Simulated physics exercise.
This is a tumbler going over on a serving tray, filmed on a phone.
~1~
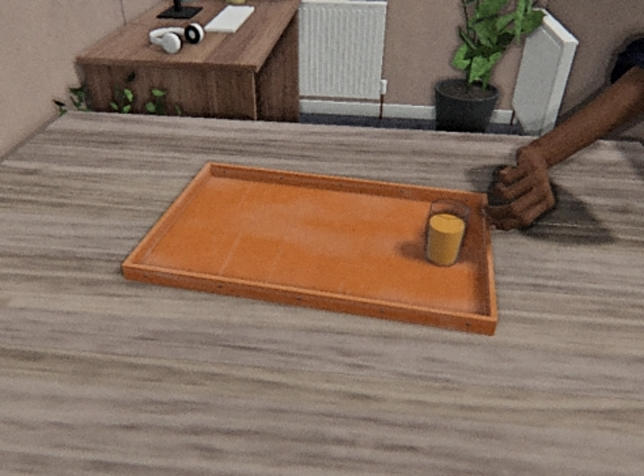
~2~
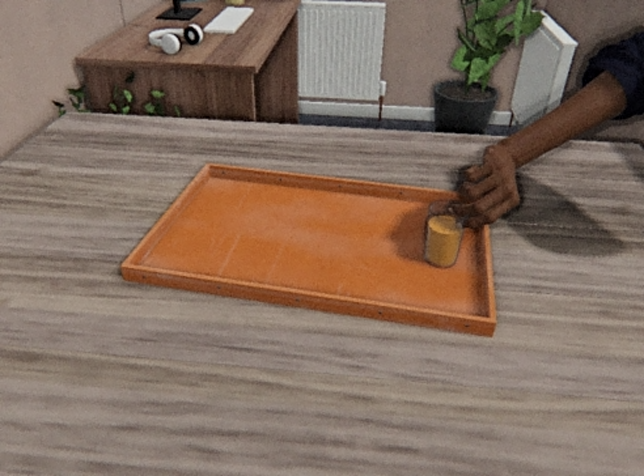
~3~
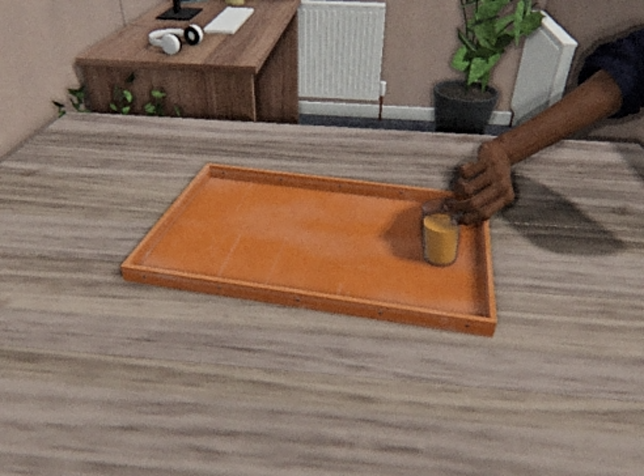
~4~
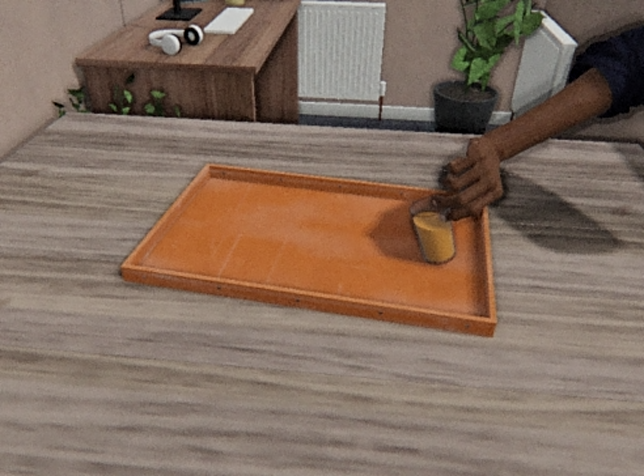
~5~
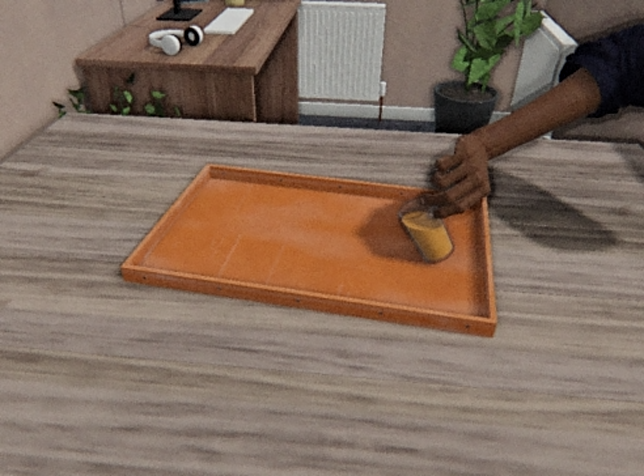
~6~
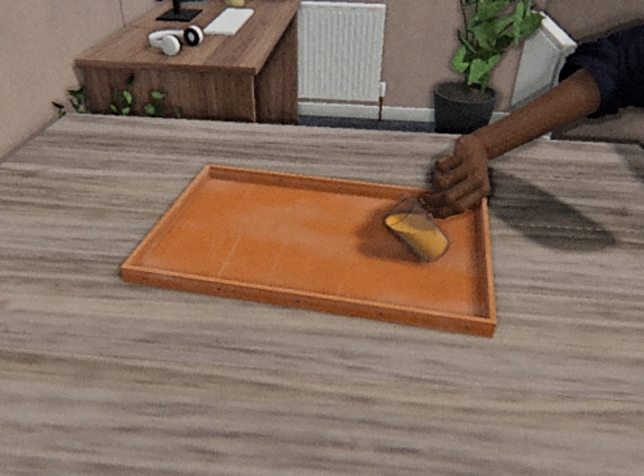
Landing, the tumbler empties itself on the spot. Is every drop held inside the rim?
Sure enough, the spill will remain on the tray.
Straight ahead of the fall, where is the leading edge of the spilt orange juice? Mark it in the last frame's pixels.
It gets to somewhere near (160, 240) in the last picture.
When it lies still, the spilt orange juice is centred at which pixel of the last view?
About (241, 239).
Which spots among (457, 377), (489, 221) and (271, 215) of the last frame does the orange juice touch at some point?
Order as given: Left alone, next left alone, last got to.
Soon after, the tumbler lies in the tray; the puddle covers about as much as a plate; all of it is inside the rim.
Later, the puddle covers about as much as a tray; all of it is inside the rim.
In the end, the puddle covers about as much as a tray; all of it is inside the rim.
